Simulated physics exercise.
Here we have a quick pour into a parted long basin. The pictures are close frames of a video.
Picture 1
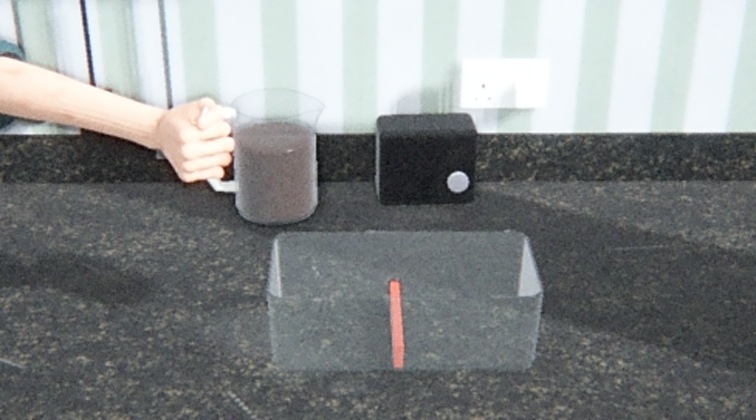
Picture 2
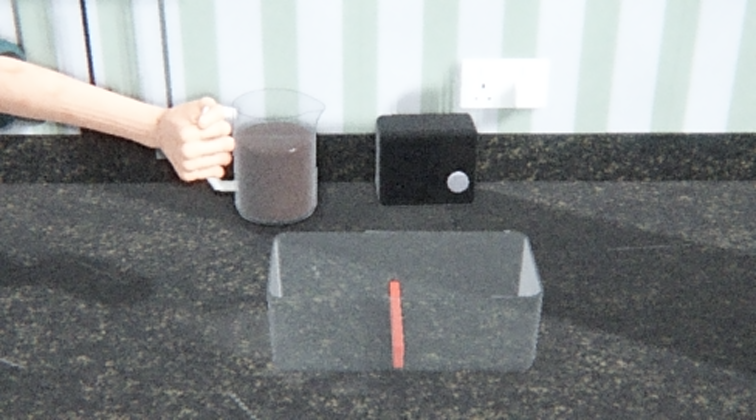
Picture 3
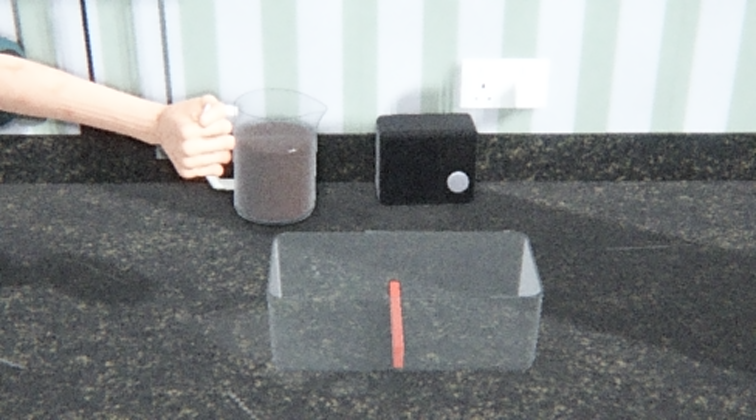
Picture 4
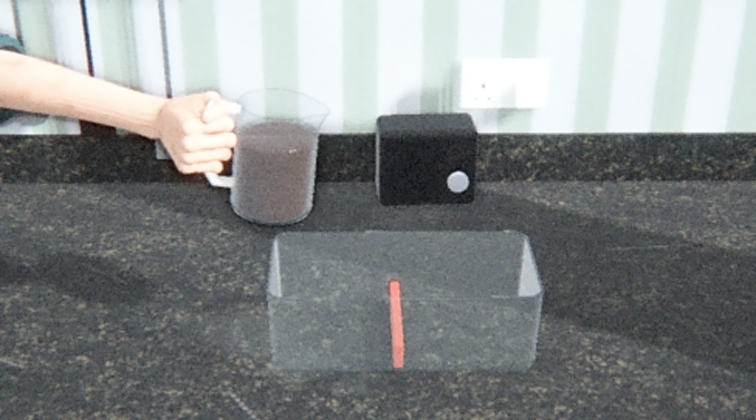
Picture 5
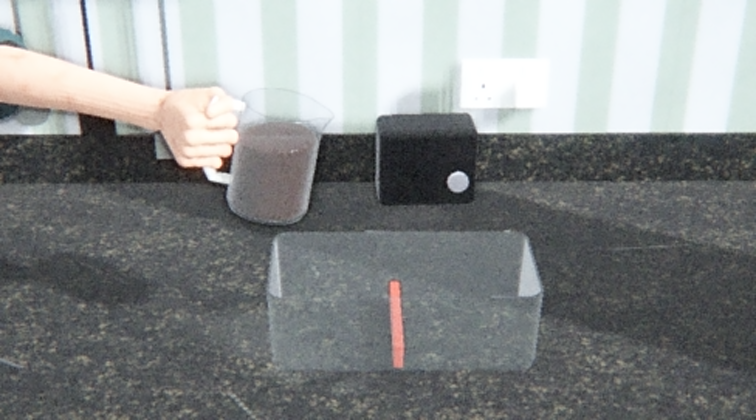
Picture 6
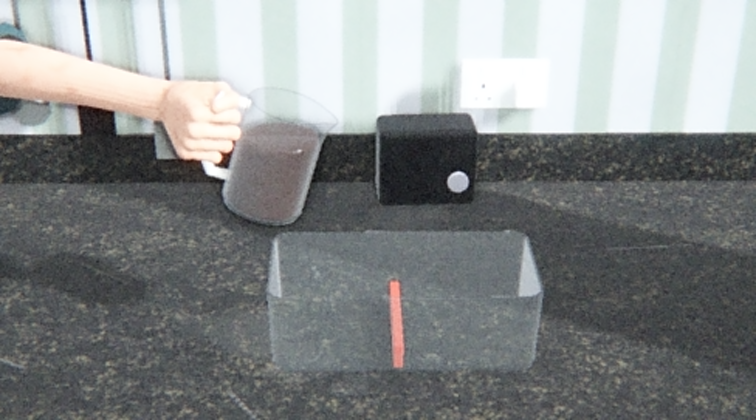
A clear jug of brown liquid, gripped by a hand at its left-side handle, stood upright at first, then tilted gradually to the right behind a clear basin with a red strip inside.
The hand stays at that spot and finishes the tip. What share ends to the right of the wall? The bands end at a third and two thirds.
It comes to between a third and two thirds.
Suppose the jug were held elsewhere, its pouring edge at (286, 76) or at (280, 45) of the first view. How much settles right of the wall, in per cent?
First some 10, then 10 per cent.
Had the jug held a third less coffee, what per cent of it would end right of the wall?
It comes to 20 per cent or so.
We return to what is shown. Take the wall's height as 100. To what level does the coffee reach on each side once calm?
Left: 40 %. Right: 40 %.
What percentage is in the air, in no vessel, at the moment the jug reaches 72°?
About 10 per cent.
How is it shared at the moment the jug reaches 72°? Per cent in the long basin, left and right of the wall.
Some 0 per cent left and 0 right.
A moment on, the jug is tipped part way and 90 per cent is still to pour, 1 is left of the wall and 0 right of it.
Next, the jug is tipped right over and 29 per cent is still to pour, 16 is left of the wall and 35 right of it.
Then the jug is tipped right over and 0 per cent is still to pour, 49 is left of the wall and 48 right of it.
Later the jug is tipped right over and 0 per cent is still to pour, 49 is left of the wall and 49 right of it.
Finally, 49 per cent lies left of the wall, 49 right of it and 2 outside.
